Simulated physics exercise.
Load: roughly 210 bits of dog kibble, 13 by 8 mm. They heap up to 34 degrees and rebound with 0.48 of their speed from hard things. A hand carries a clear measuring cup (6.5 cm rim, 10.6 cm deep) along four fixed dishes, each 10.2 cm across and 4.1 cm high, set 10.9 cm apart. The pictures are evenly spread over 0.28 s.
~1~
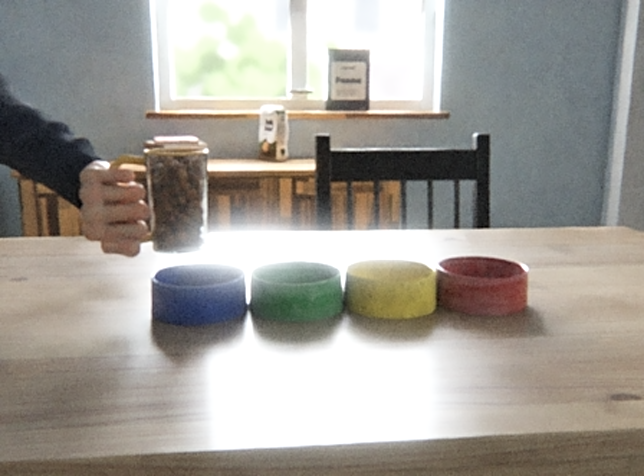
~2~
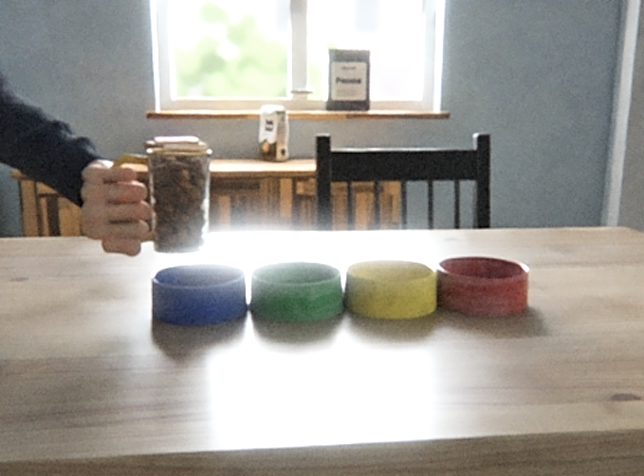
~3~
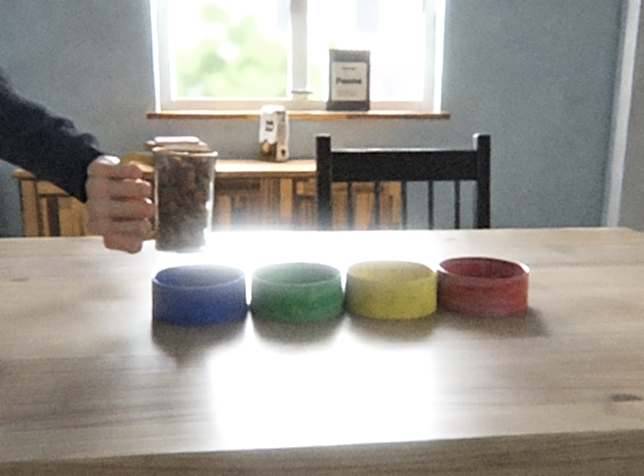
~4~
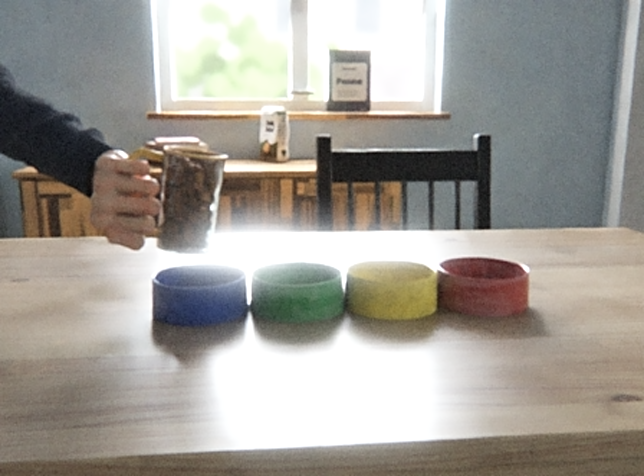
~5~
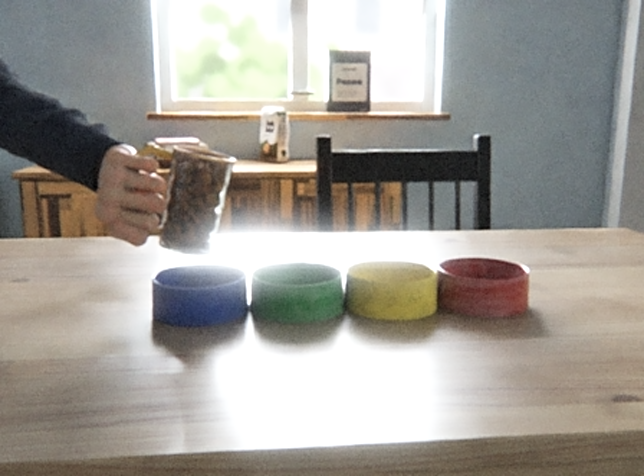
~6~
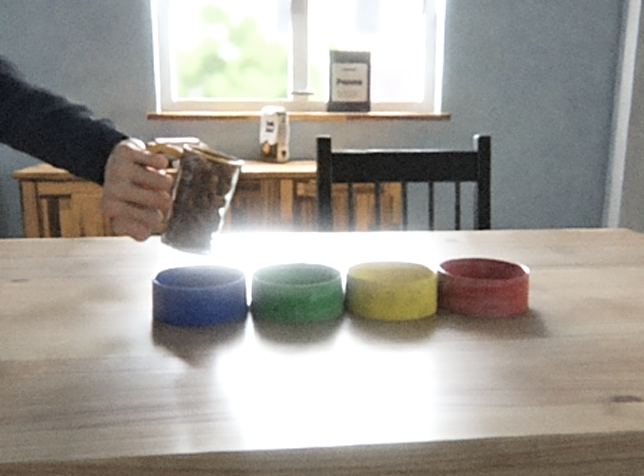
A hand holding a clear cup of brown kibble tilts it gradually rightward above four coloured dishes on a wooden table.
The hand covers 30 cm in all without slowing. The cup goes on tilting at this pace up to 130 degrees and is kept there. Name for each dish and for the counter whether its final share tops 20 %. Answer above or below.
Red: Below, blue: Below, green: Below, yellow: Above, counter: Below.
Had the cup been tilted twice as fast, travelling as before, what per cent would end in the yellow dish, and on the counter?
In that case yellow 0, counter 10.
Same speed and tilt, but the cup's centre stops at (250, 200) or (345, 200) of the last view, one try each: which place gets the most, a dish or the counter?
The winner: Green; yellow.
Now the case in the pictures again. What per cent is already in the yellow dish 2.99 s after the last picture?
About 100 per cent by then.
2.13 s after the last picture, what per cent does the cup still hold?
Some 0 per cent of the load.
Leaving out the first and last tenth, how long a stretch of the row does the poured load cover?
About 6 cm.
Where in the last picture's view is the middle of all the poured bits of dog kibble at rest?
At about (392, 286).
Then, 1.28 s after the last picture, tilt 123 degrees; cup holds 65 %, yellow 35 %.
Then, 2.13 s after the last picture, tilt 130 degrees; cup holds 0 %, yellow 100 %.
Then, 2.99 s after the last picture, tilt 130 degrees; cup holds 0 %, yellow 100 %.
In the end, red 0 %, blue 0 %, green 0 %, yellow 100 %, counter 0 %.
